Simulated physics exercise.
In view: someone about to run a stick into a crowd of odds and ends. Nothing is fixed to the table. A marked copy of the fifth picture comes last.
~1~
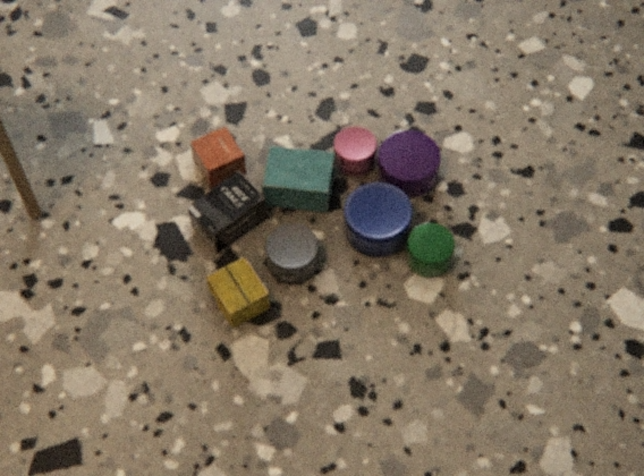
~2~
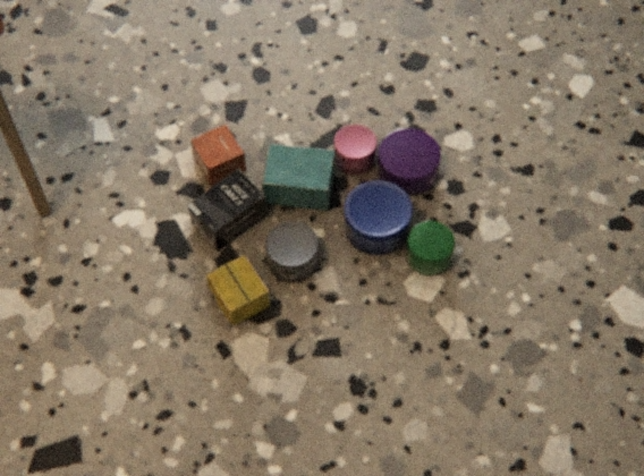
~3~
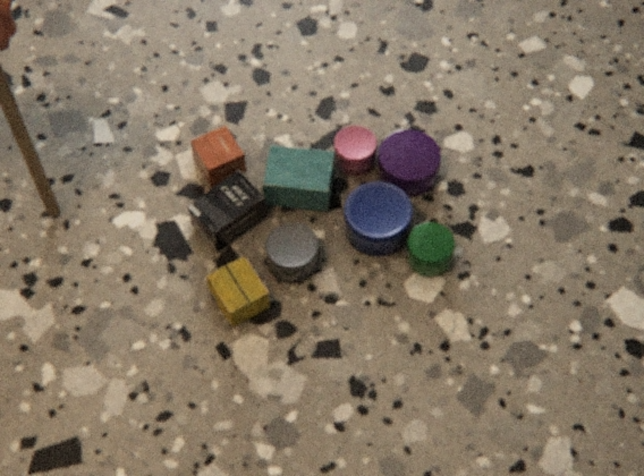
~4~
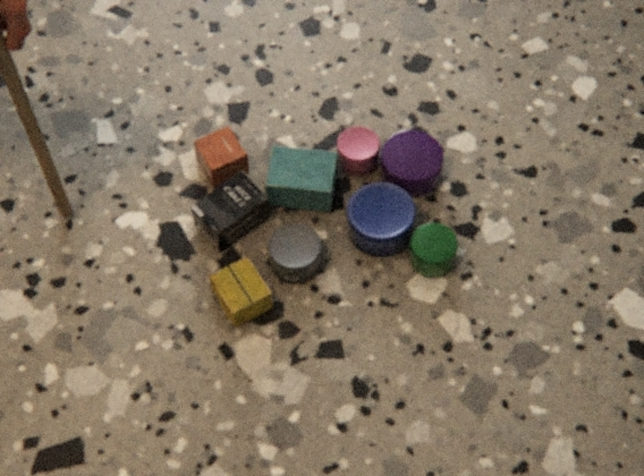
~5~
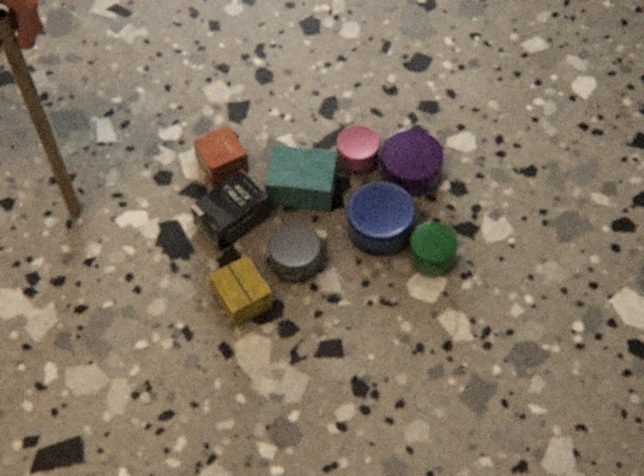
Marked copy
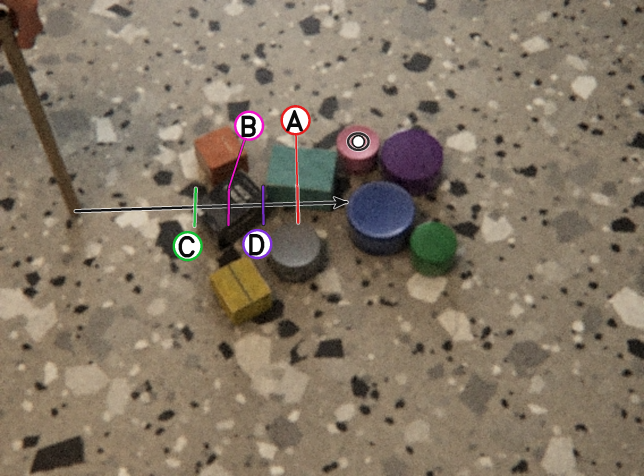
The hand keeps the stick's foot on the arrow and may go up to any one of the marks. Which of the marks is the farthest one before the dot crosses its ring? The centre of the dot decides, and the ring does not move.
D is the last safe stop.
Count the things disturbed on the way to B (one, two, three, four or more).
In all, one.
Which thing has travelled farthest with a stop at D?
The black packet has gone farthest.
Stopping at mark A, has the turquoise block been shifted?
Yes.
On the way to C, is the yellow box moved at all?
No.
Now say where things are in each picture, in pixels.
The first picture shows orange packet (218, 157); black packet (228, 212); green pot (430, 251).
The second picture shows green pot (430, 249); turquoise block (299, 177).
The third picture shows pink tub (356, 151); yellow box (239, 292).
The fourth picture shows grey jar (295, 254); blue jar (381, 220).
The fifth picture shows purple pot (411, 163); orange packet (221, 155); black packet (231, 211).
On the copy, A at (298, 204); B at (229, 206); C at (195, 208); D at (263, 205); the arrow from (76, 211) to (347, 202); the white dot at (359, 141).
On D. First, foot of the stick (144, 210).
Then, foot of the stick (212, 207).
Finally, foot of the stick (263, 206); black packet (250, 227); the dot is still in its ring.
By contrast, A shifts the dotted thing to (366, 142); B keeps the dot in but is short; C keeps the dot in but is short.
